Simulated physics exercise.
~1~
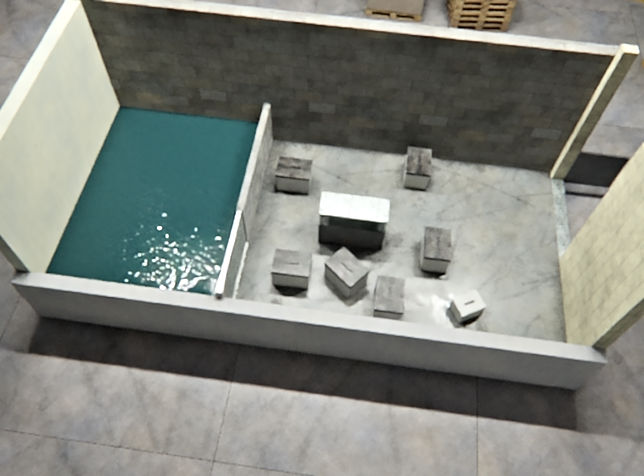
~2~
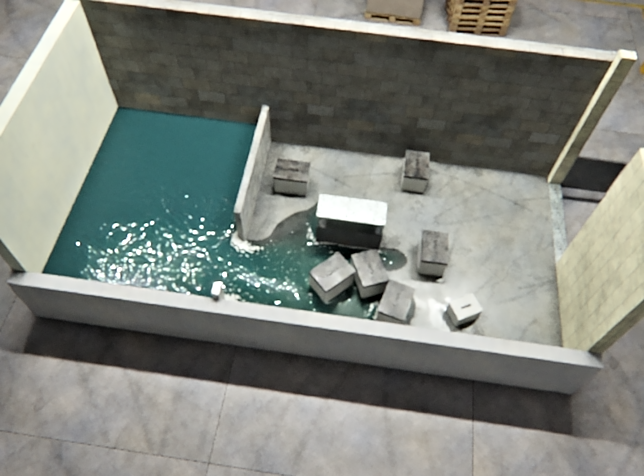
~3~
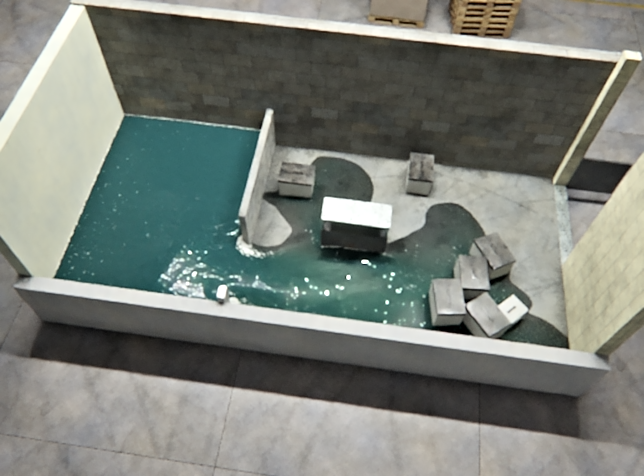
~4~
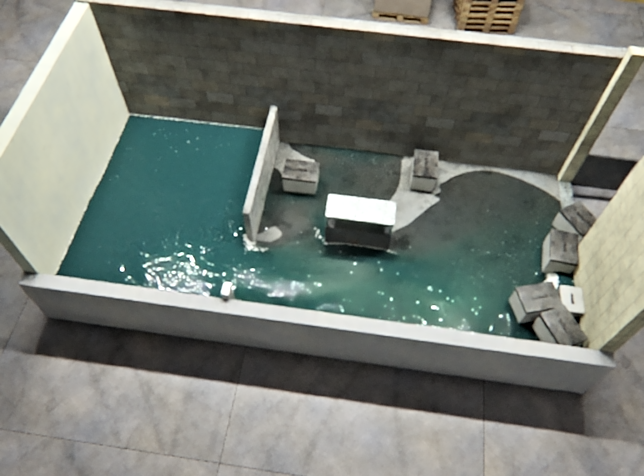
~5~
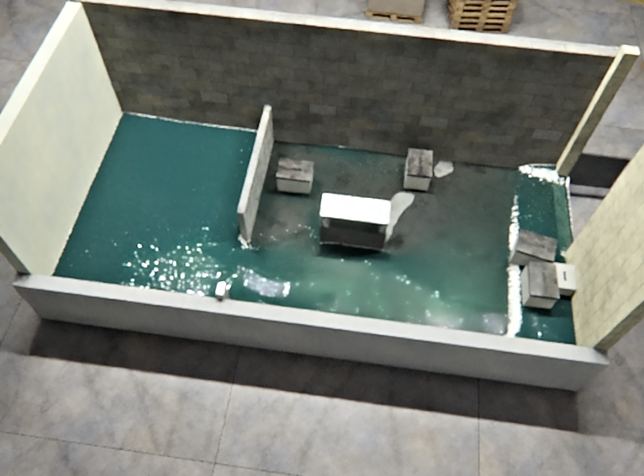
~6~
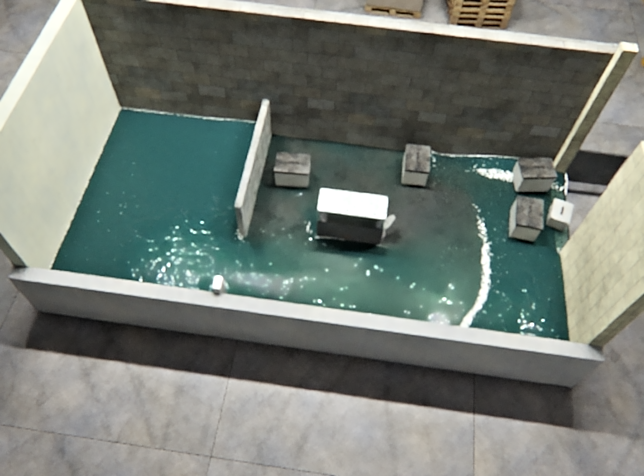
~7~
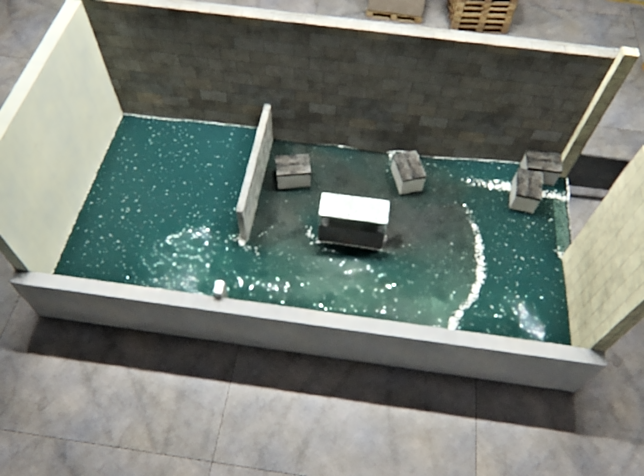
Teal water fills the left side of a walled, roofless store on a grey floor, seen from high above, while grey boxes and a white-topped counter stand in the dry right room. The door in the dividing wall gives way and water pours through along the near wall. It pushes several boxes rightward into a cluster, then sweeps them to the far right end. Water spreads over the whole floor, and boxes drift up toward the opening at the upper right, some disappearing from view. Finally, two boxes sit near that opening, while the counter stays put amid rippling water.
